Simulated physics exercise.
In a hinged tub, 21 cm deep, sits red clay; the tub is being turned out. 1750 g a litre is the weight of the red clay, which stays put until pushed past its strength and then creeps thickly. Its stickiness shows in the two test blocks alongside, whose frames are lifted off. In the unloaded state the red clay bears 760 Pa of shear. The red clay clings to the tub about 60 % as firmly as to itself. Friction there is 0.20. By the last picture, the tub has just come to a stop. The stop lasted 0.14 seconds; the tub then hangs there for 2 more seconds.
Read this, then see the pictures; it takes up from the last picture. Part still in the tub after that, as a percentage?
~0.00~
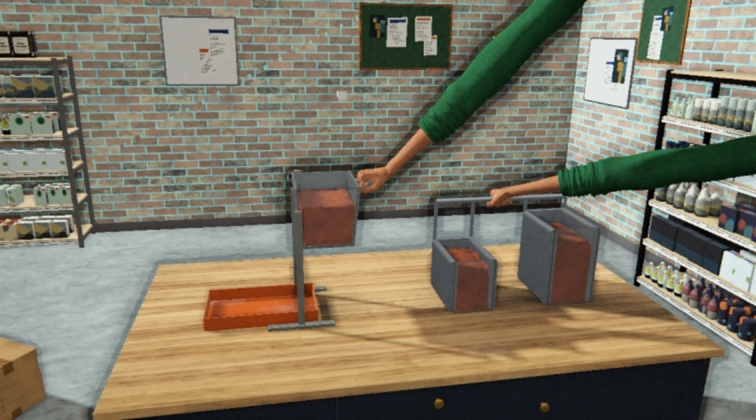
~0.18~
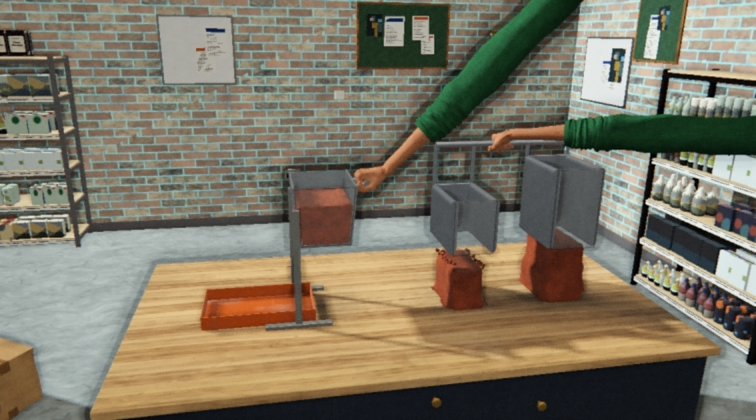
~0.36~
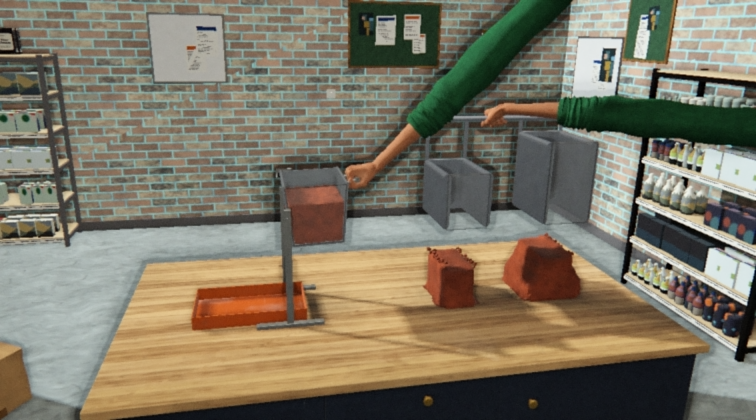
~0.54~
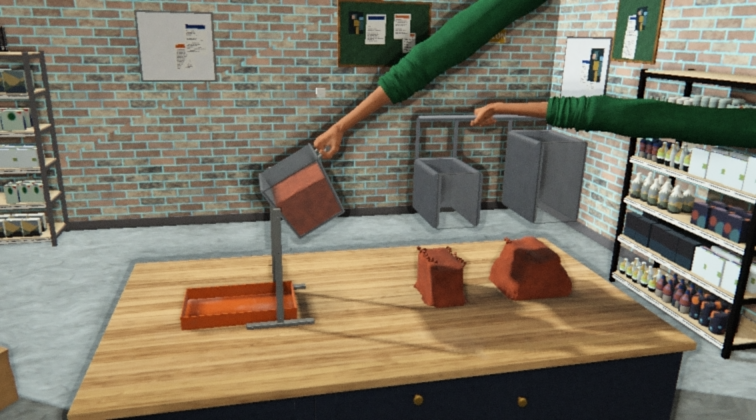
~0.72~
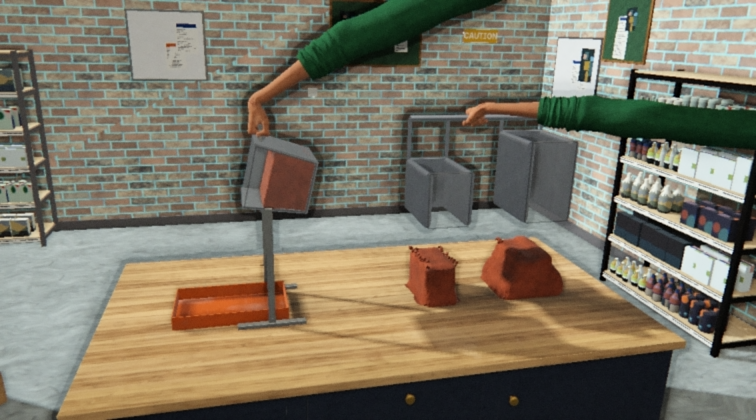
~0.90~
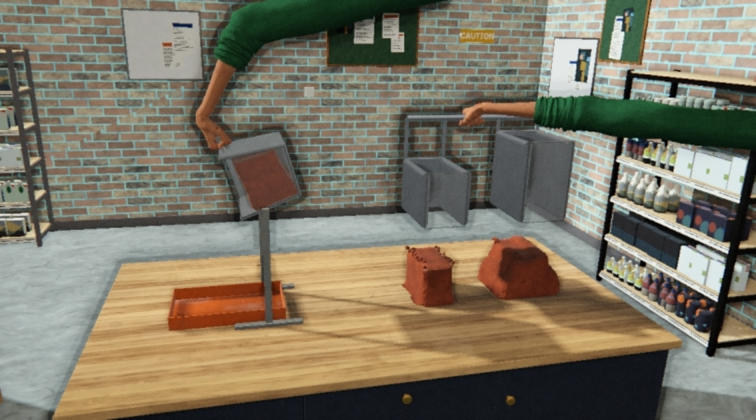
Close to 10 %.
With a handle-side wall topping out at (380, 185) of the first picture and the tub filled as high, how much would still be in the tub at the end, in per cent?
Close to 8 per cent would still be in the tub.
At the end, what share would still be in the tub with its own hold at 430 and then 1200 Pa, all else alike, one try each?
The two runs give near 8 % and near 14 % respectively.
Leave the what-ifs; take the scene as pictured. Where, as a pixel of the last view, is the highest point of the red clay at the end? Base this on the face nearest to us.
Roughly at pixel (295, 186).
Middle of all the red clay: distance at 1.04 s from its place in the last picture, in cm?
Displacement noted: Approx. 6 cm... about that.
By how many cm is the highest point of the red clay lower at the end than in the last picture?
12 cm or so.
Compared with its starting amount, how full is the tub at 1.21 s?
Some 40 per cent.
By 1.04 s, the tub is at 106 degrees and holds 87 %.
By 1.21 s, the tub is at 106 degrees and holds 38 %.
By 1.38 s, the tub is at 106 degrees and holds 24 %.
By 1.55 s, the tub is at 106 degrees and holds 10 %.
By 2.90 s, at the end, the tub is at 106 degrees and holds 10 %.
